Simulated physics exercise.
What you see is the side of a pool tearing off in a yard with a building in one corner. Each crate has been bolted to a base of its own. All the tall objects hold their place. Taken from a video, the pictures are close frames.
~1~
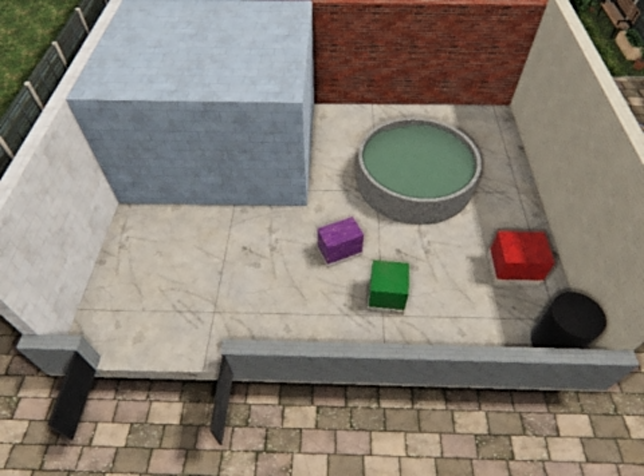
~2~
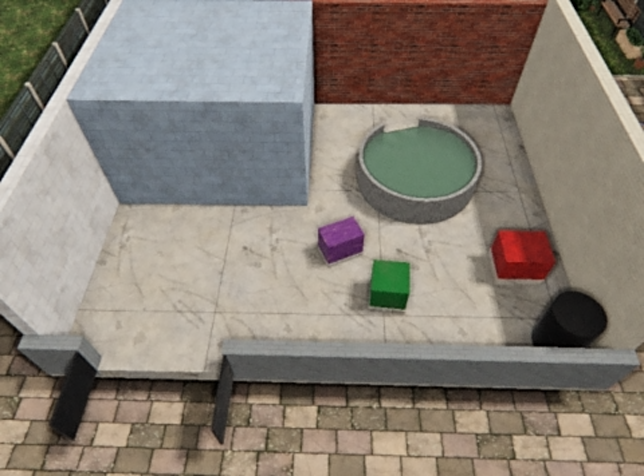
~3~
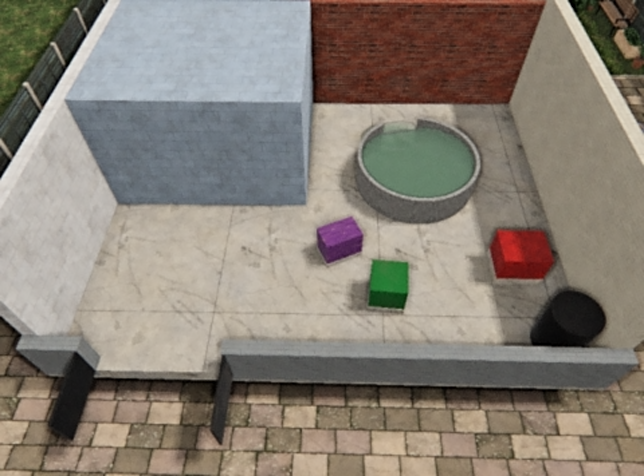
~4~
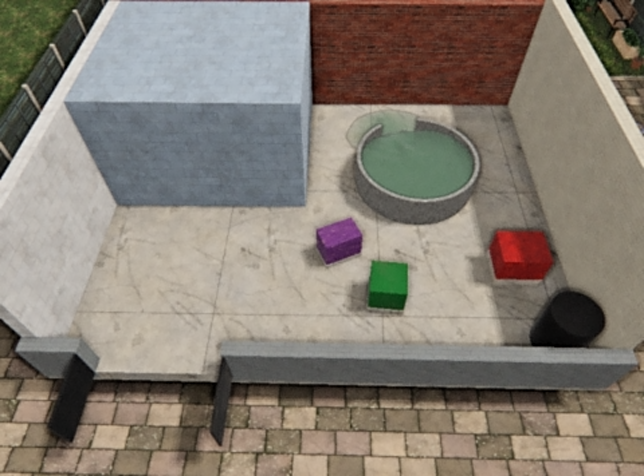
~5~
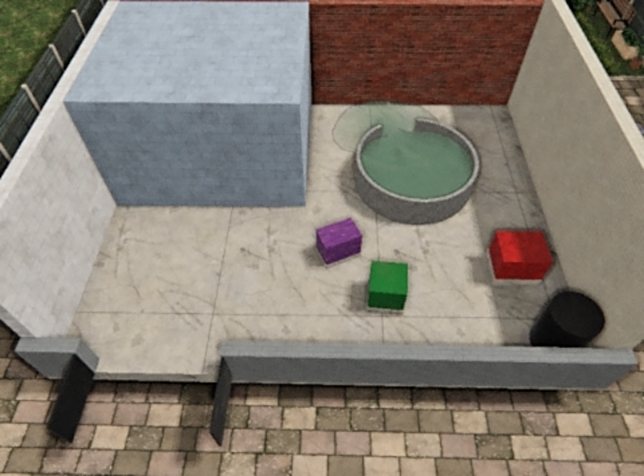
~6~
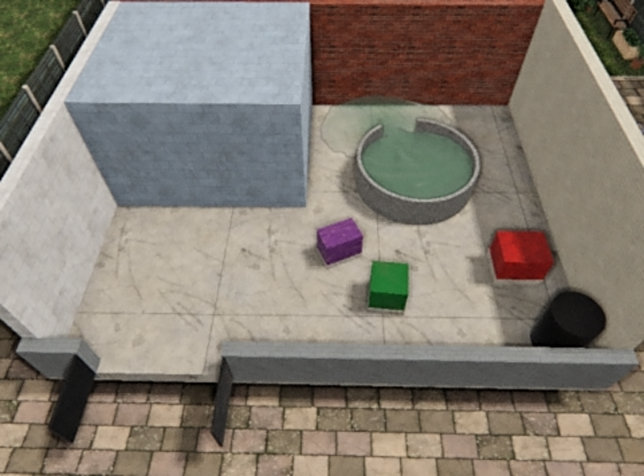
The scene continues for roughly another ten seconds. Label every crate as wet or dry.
Green crate: Dry; red crate: Dry; purple crate: Wet.
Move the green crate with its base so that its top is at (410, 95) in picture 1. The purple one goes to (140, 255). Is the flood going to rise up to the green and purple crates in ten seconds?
Result - green crate is overtopped, purple crate is missed.
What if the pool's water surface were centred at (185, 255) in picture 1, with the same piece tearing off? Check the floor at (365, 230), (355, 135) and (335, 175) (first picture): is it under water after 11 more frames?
First drenched; next unwetted; last unwetted.
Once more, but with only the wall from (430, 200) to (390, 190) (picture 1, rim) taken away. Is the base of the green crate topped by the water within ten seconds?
I'd say the green crate is flooded.
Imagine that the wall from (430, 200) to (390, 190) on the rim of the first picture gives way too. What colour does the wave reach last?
The crate marked red, by my reading.
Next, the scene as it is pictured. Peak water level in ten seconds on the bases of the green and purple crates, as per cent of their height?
60 and 260 %, roughly.
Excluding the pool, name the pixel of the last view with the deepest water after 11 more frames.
That would be (318, 110).
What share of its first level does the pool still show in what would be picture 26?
I'd put it at some 52 per cent.
A moment on, water covers 10 % of the floor; the green crate not reached, the red crate not reached, the purple crate not reached.
Next, water covers 20 % of the floor; the green crate not reached, the red crate not reached, the purple crate not reached.
Then, water covers 35 % of the floor; the green crate water round its plinth, the red crate not reached, the purple crate water round its plinth.
Later, water covers 75 % of the floor; the green crate water round its plinth, the red crate water round its plinth, the purple crate water round its plinth.
In the end, water covers 95 % of the floor; the green crate stayed above the water, the red crate stayed above the water, the purple crate was topped.
